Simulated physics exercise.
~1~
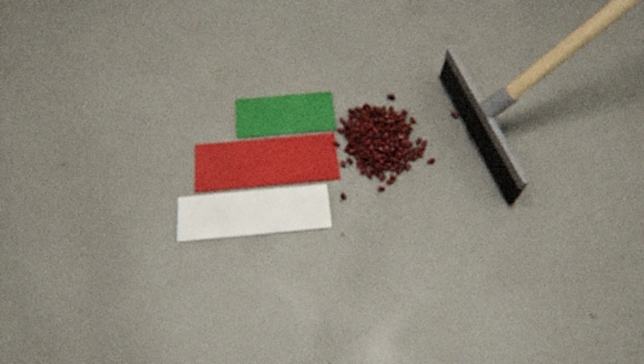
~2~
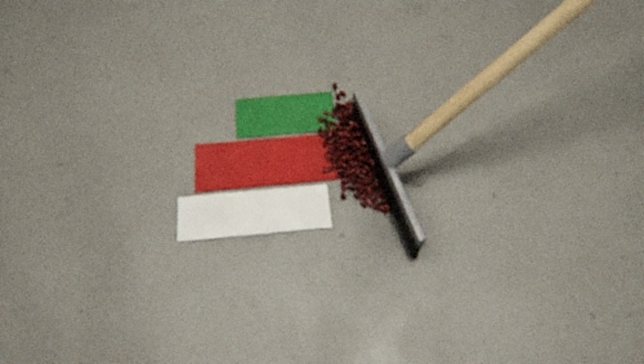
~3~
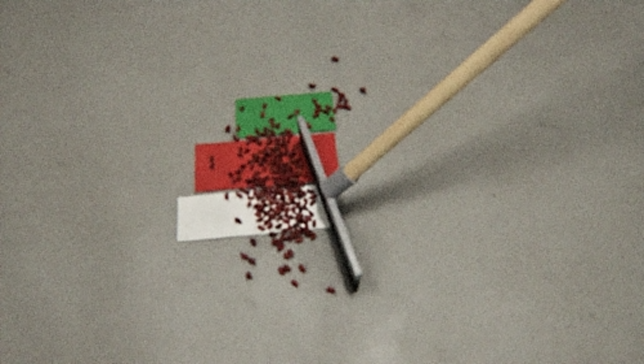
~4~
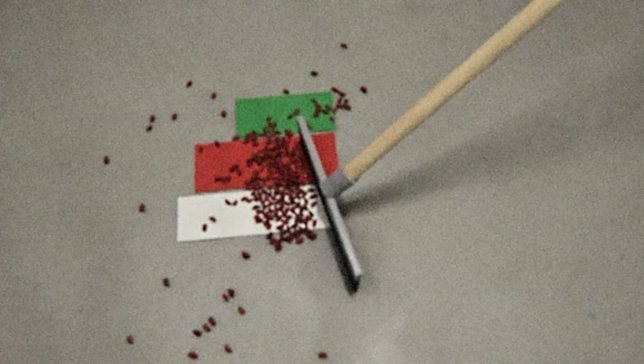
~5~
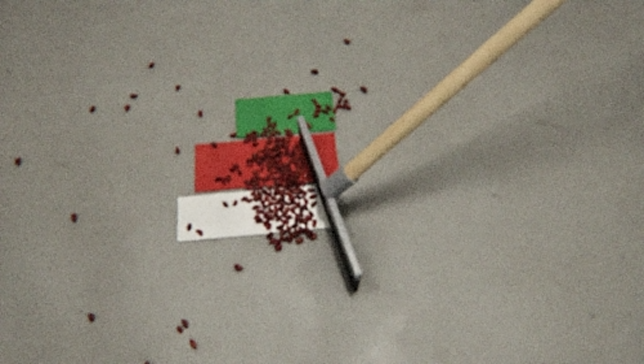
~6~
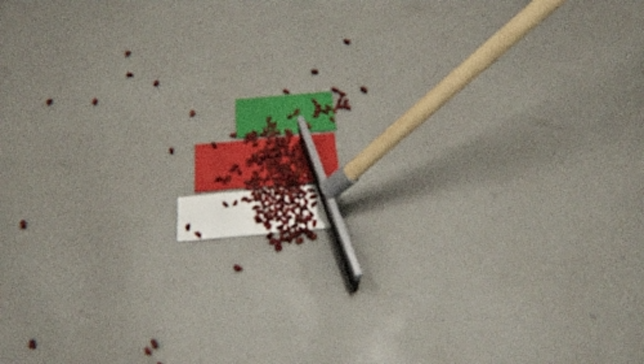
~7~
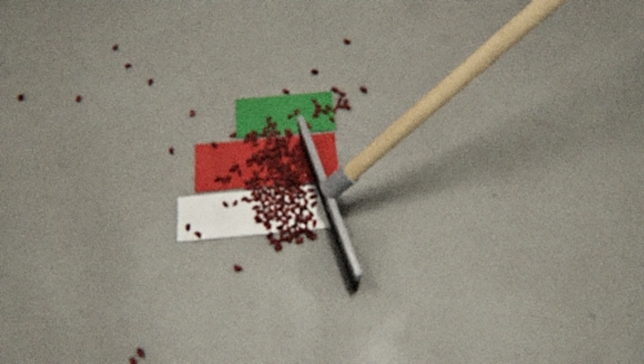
A plain grey floor is seen from above, with green, red and white sheets laid in a stepped stack left of centre. A heap of dark red beans sits just right of the sheets, and beyond it waits a wide black-edged squeegee on a pale wooden handle. The squeegee slides left and slightly down, gathering the beans against its blade and pushing them onto the sheets. It stops over their right side, while loose beans scatter onward to the left and below. Most beans end on the red and white sheets, fewer on the green, with others strewn across the bare floor.
